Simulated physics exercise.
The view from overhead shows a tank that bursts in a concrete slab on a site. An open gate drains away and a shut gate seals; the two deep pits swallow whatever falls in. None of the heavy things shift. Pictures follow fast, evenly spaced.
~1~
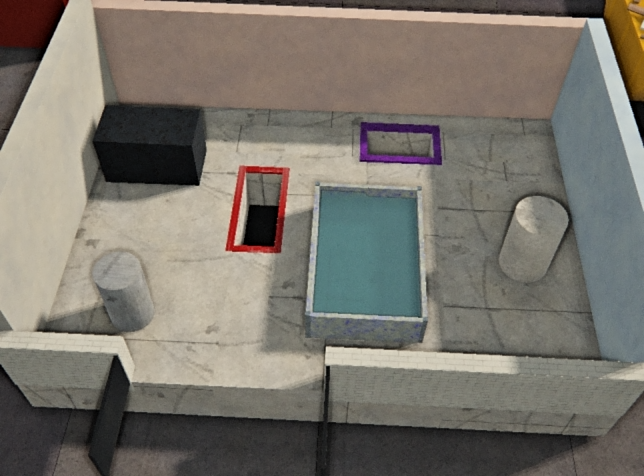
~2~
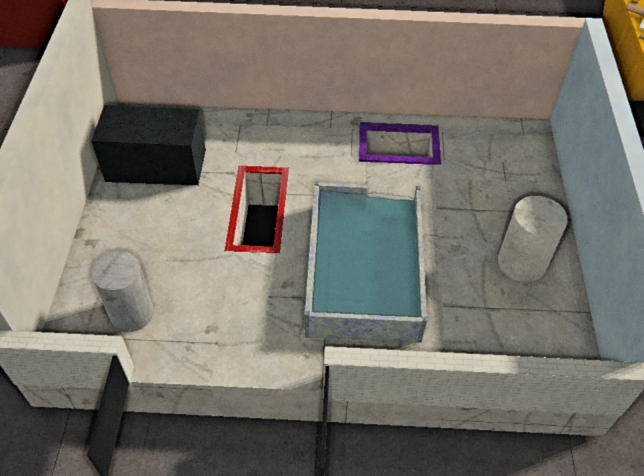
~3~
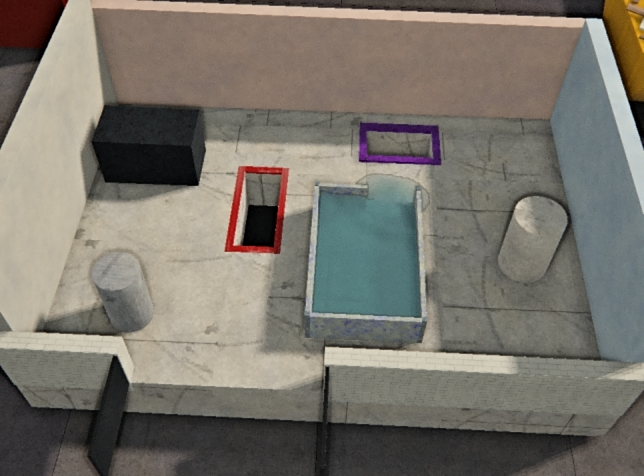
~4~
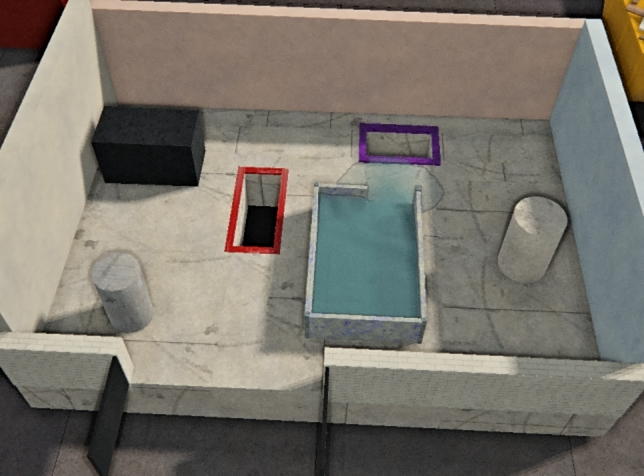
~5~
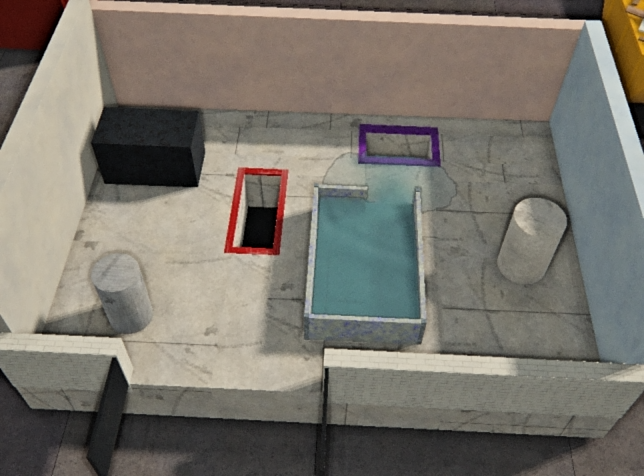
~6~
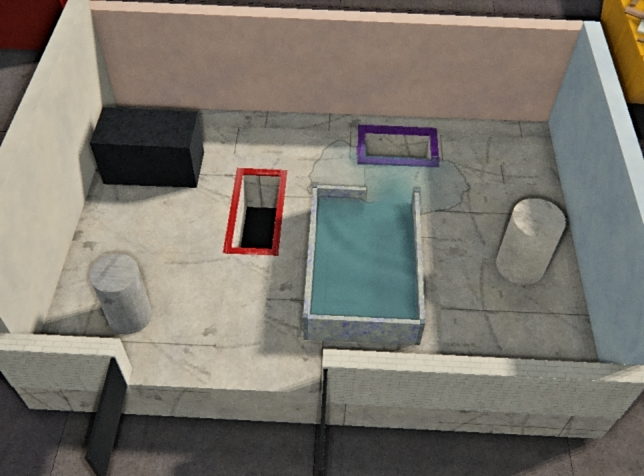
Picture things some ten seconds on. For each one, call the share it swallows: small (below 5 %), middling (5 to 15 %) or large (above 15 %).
Calls: Gate - small; red pit - small; purple pit - large.
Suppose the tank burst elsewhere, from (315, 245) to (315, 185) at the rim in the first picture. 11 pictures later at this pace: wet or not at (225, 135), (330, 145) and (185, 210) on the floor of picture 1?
In the order asked: Out of reach, out of reach, out of reach.
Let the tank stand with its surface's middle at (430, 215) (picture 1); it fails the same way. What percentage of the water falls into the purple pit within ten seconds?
The purple pit gets around 20 per cent.
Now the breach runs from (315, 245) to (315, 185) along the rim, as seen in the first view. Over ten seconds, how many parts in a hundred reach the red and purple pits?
Red takes 70 in a hundred, purple takes 0 in a hundred.
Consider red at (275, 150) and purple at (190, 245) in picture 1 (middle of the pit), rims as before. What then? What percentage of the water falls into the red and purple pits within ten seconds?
In per cent: Red 25, purple 0.
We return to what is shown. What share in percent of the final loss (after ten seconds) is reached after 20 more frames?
My estimate is roughly 60 percent.
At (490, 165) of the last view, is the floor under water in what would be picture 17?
That place: Swamped.
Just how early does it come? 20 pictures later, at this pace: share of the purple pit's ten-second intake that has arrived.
Near 65 in a hundred.
A moment on, water covers 15 % of the floor; the gate 0 %, the red pit 0 %, the purple pit 8 %.
Next, water covers 20 % of the floor; the gate 0 %, the red pit 0 %, the purple pit 16 %.
Then, water covers 25 % of the floor; the gate 0 %, the red pit 0 %, the purple pit 25 %.
Later, water covers 40 % of the floor; the gate 0 %, the red pit 0 %, the purple pit 34 %.
In the end, water covers 50 % of the floor; the gate 0 %, the red pit 1 %, the purple pit 39 %.
